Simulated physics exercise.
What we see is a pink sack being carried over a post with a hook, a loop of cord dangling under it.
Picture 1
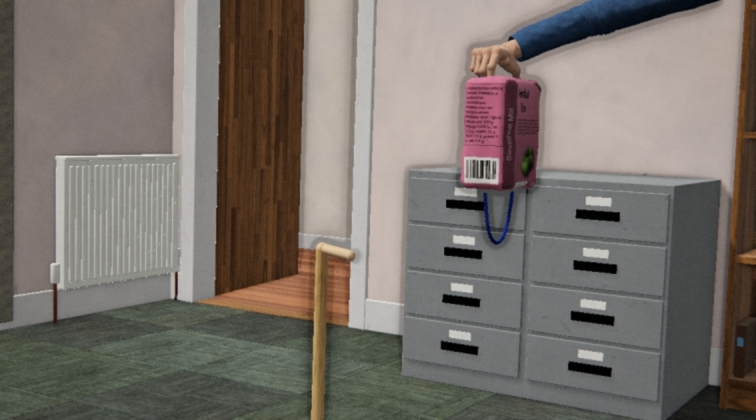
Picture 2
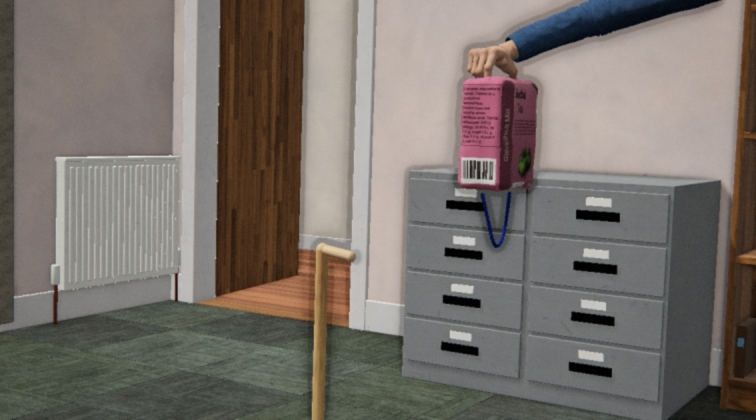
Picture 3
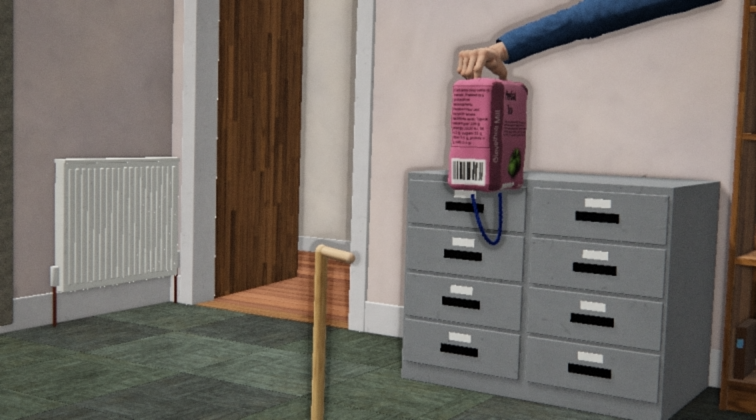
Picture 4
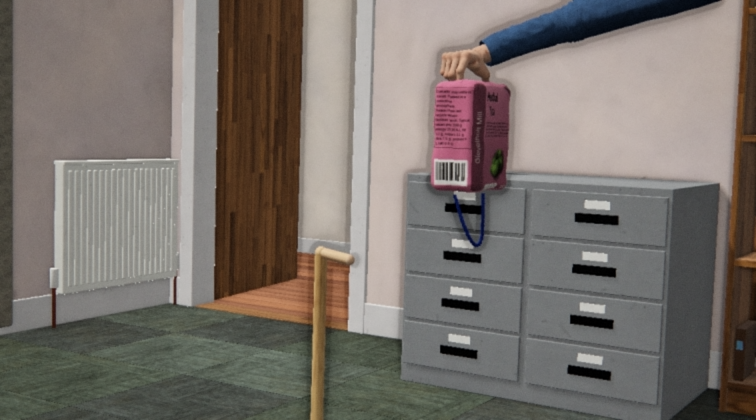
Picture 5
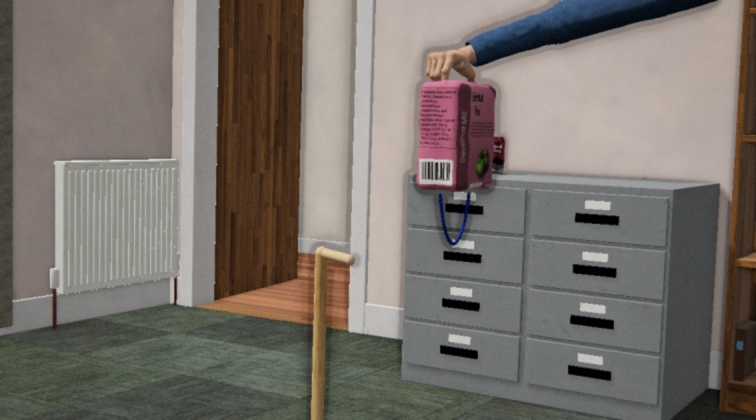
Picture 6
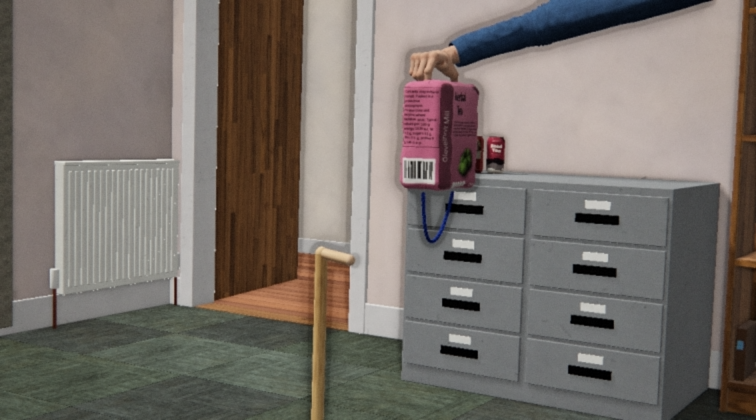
A hand in a blue sleeve reaches in from the upper right, gripping a pink sack with a blue cord loop dangling beneath it, in a room seen from a fixed, level view. Grey drawers stand behind it, with a wooden post topped by a short peg at centre, and a white radiator and brown door at left. The hand carries the sack slowly leftward, the loop swaying slightly, uncovering a small red can on the drawers.
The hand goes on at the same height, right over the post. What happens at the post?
In the end the pink sack comes away clean.
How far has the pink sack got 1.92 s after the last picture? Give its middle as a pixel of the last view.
Around (238, 129).
Then, 0.46 s on from there, sack nearing the post near (387, 134).
Then, 1.16 s on from there, sack over the post near (312, 131).
Then, 1.92 s on from there, sack past the post near (238, 129).
In the end, sack past the post near (222, 128). The pink sack passes clear.
